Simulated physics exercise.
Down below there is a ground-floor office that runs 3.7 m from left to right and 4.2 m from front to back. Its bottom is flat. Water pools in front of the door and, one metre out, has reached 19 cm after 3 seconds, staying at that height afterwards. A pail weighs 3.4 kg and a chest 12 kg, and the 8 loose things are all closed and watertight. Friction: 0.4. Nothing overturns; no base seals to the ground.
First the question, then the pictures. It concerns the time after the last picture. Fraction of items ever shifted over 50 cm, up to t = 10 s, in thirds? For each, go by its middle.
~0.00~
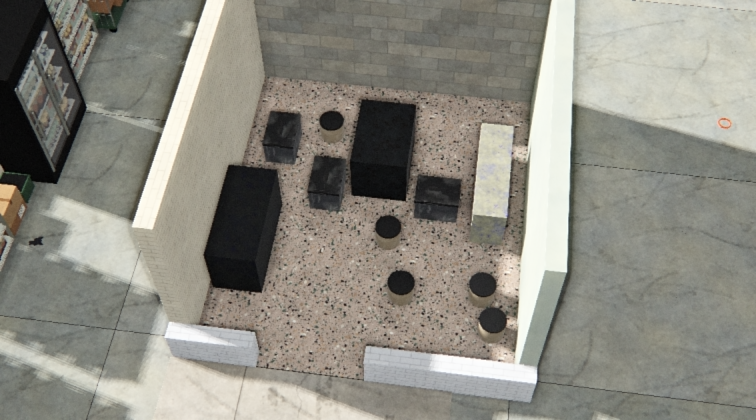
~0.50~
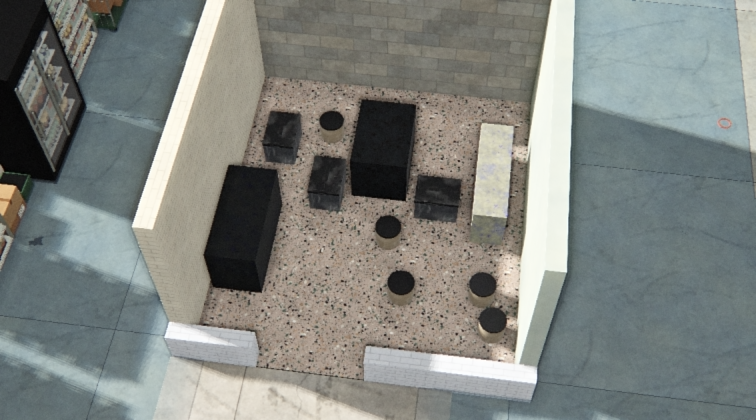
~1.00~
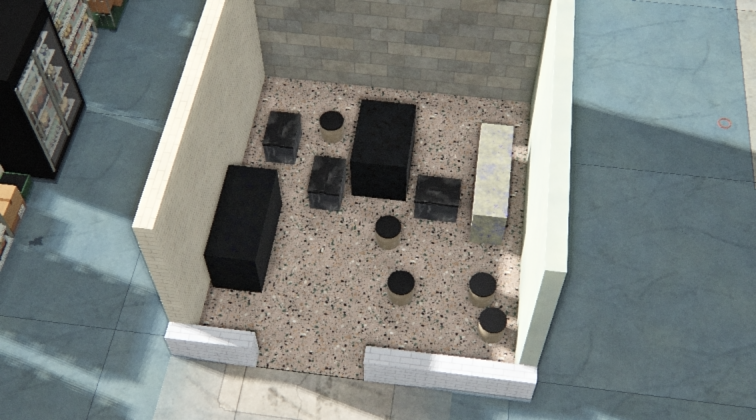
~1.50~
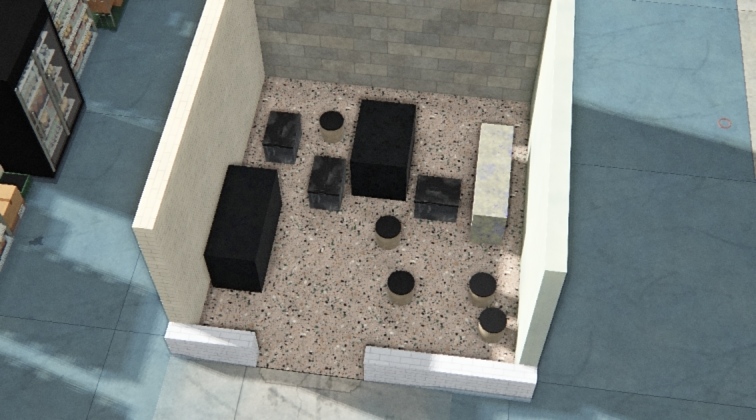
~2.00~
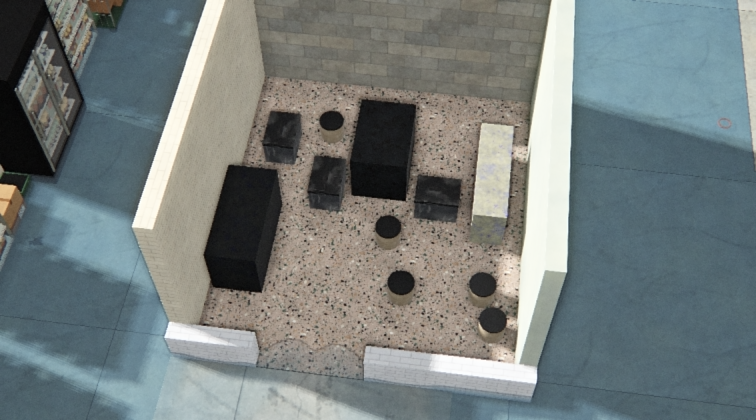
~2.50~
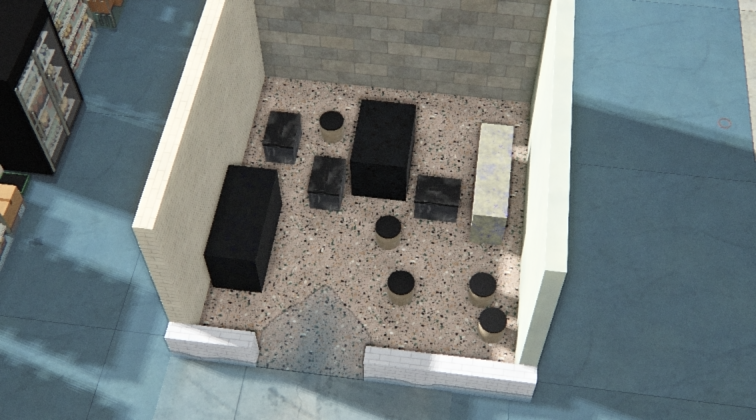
Two thirds or more.
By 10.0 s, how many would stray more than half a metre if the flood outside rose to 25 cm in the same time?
I count 8 of them in that case.
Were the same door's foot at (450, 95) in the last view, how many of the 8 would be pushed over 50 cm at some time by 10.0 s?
You'd get 4 in that case.
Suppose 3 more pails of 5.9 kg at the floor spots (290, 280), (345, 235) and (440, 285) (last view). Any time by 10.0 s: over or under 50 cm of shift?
In order: Above the mark, above the mark, below the mark.
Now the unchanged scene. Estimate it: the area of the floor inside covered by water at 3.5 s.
Around 3.5 m2 of it.
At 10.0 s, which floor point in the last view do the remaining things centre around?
They're centred close to (415, 198).
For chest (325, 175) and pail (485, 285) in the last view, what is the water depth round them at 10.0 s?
Depth approx. 11 cm / 4 cm.
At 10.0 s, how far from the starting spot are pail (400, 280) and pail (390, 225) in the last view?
Shifts: 120 cm / 140 cm.
After 3.5 s 0 of 8 are over 50 cm from their spots; 0 afloat.
After 4.5 s 1 of 8 are over 50 cm from their spots; 1 afloat.
After 7.0 s 6 of 8 are over 50 cm from their spots; 6 afloat.
After 10.0 s 7 of 8 are over 50 cm from their spots, and 7 have been at some point; 7 afloat.
